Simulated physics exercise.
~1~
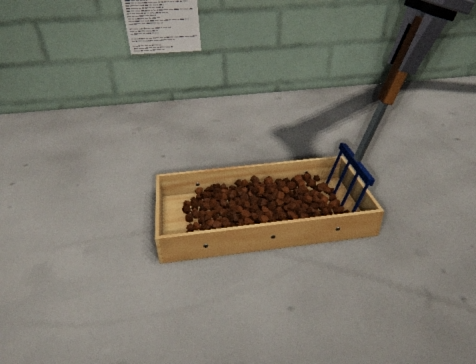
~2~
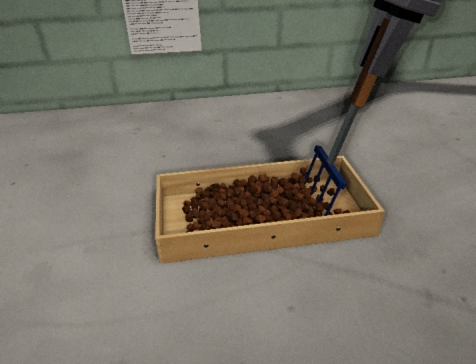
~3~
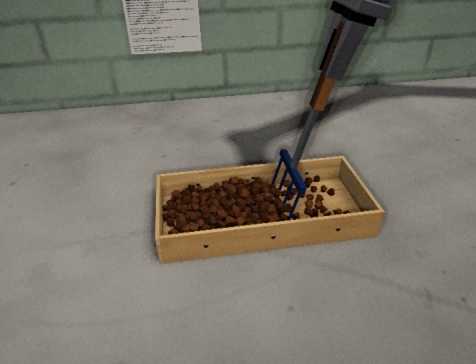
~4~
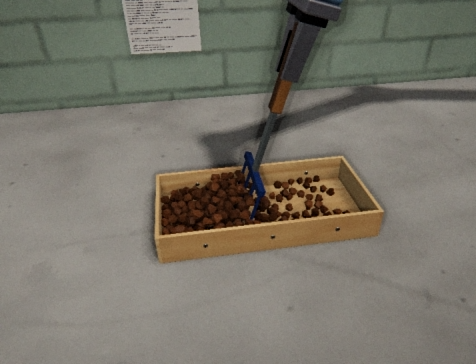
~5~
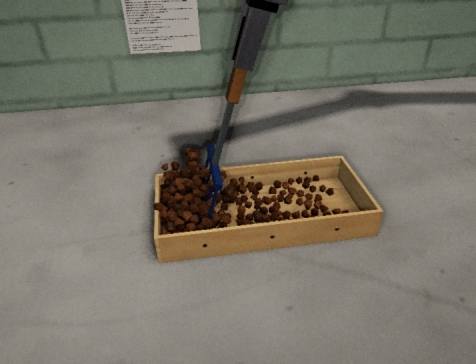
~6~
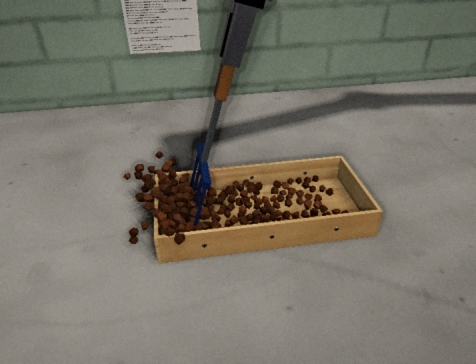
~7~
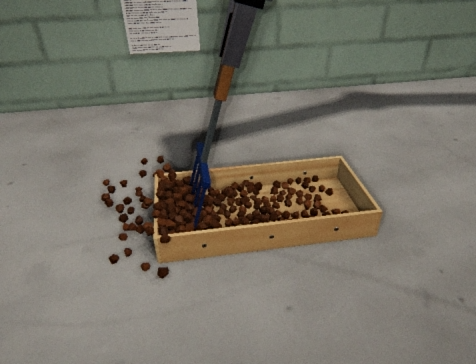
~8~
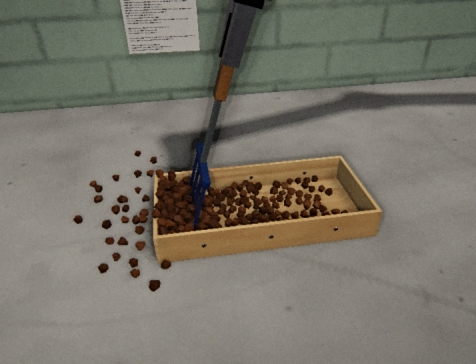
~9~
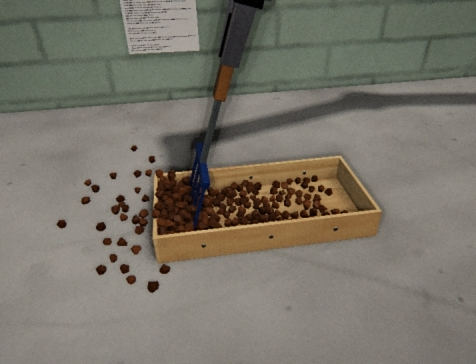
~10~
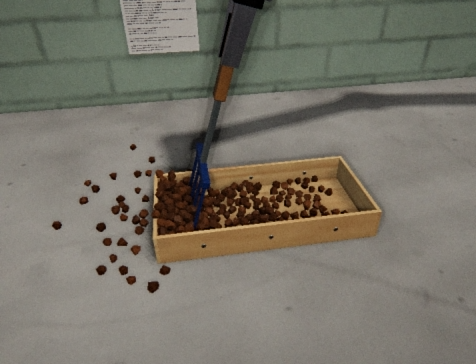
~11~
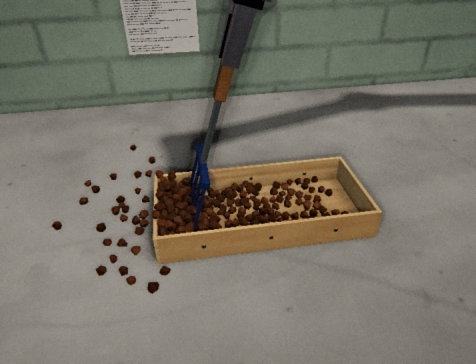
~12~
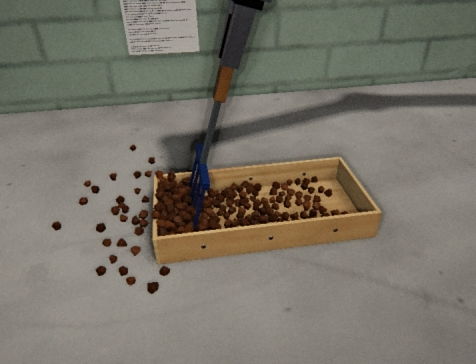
At the start, a robot arm holds a blue rake at the right end of a shallow wooden tray of small brown pellets, set on a grey surface before a green brick wall. The rake sweeps left through the pellets, pushing most of them ahead while some slip behind it. The pellets bunch into a heap against the left end, rising above the rim. Some then spill over and scatter across the surface as the rake slows and stops near that end. Finally everything rests, with most pellets still in the tray and a smaller group lying outside to the left.
